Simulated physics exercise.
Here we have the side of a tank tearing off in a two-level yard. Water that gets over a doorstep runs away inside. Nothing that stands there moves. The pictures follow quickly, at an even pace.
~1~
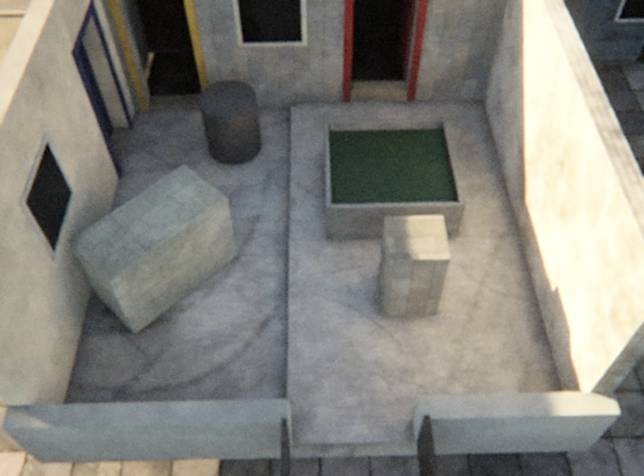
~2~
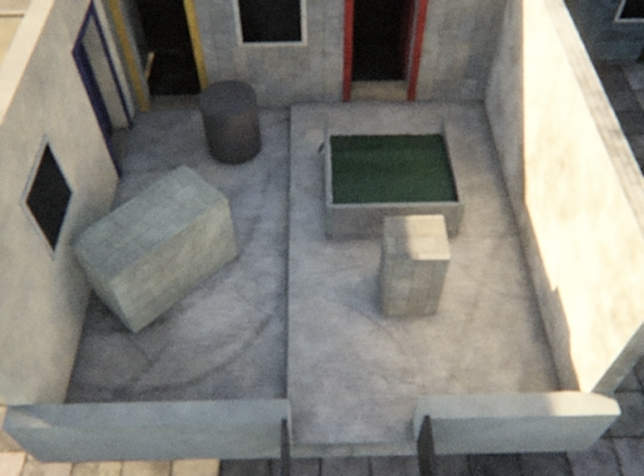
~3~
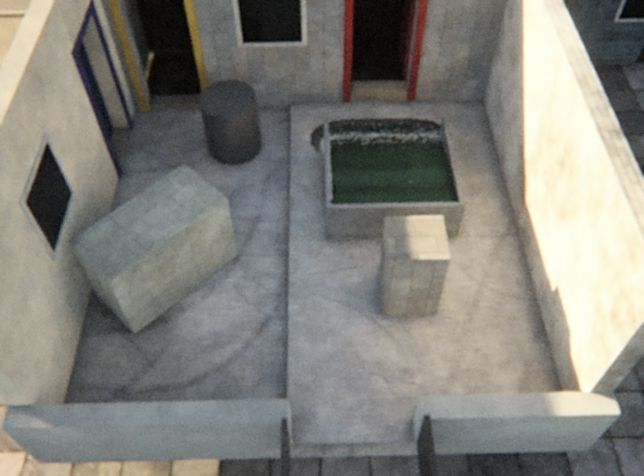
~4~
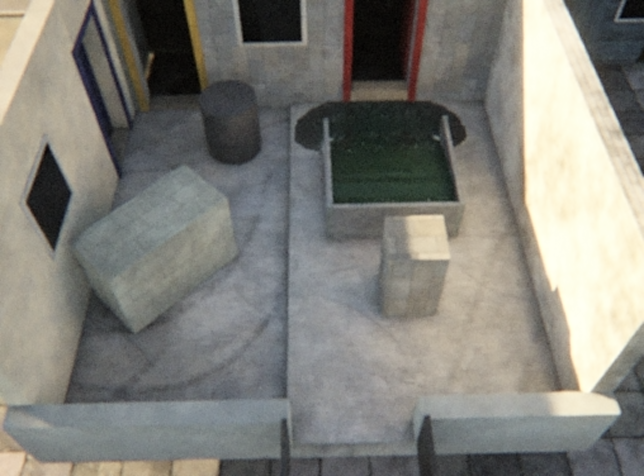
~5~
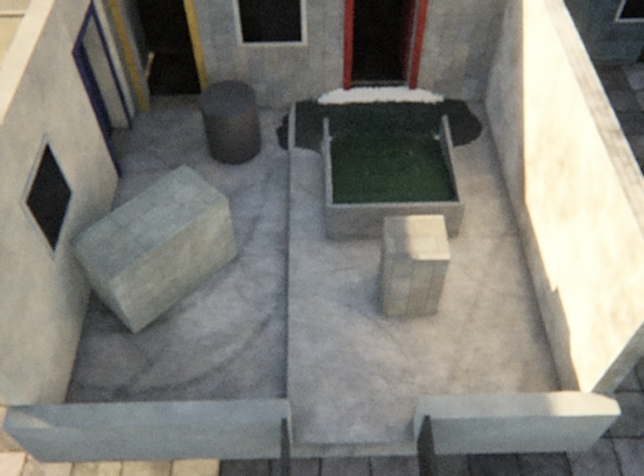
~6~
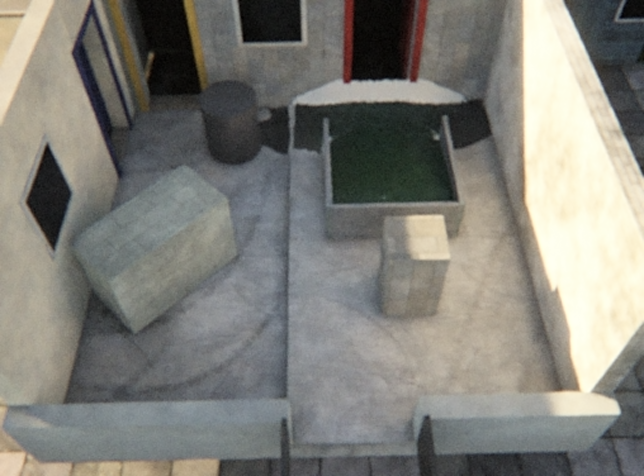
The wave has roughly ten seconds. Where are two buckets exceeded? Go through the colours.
The red door lets in a lot; the yellow door admits no more than that; the blue door lets in a lot.
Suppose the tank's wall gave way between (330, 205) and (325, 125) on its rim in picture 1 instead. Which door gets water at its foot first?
It is the blue door.
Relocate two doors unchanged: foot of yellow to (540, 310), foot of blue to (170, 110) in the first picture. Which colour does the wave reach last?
I say the door marked yellow.
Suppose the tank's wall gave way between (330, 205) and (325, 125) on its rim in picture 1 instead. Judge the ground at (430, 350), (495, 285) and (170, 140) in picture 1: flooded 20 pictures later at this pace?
One after the other: Dry, clear, awash.
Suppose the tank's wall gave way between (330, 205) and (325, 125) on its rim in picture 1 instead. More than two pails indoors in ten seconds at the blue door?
In short: The blue door passes that mark.
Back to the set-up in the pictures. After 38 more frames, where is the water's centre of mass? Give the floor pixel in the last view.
At about (336, 213).
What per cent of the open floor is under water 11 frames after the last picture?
Close to 30 %.
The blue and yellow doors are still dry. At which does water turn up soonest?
I say the one in yellow.
A moment on, water covers 15 % of the floor; the red door over two buckets in, the yellow door not reached, the blue door not reached.
Next, water covers 30 % of the floor; the red door far over two buckets in, the yellow door wet at the sill, nothing in, the blue door under two buckets in.
Then, water covers 55 % of the floor; the red door far over two buckets in, the yellow door under two buckets in, the blue door over two buckets in.
Later, water covers 75 % of the floor; the red door far over two buckets in, the yellow door under two buckets in, the blue door over two buckets in.
In the end, water covers 90 % of the floor; the red door far over two buckets in, the yellow door under two buckets in, the blue door over two buckets in.
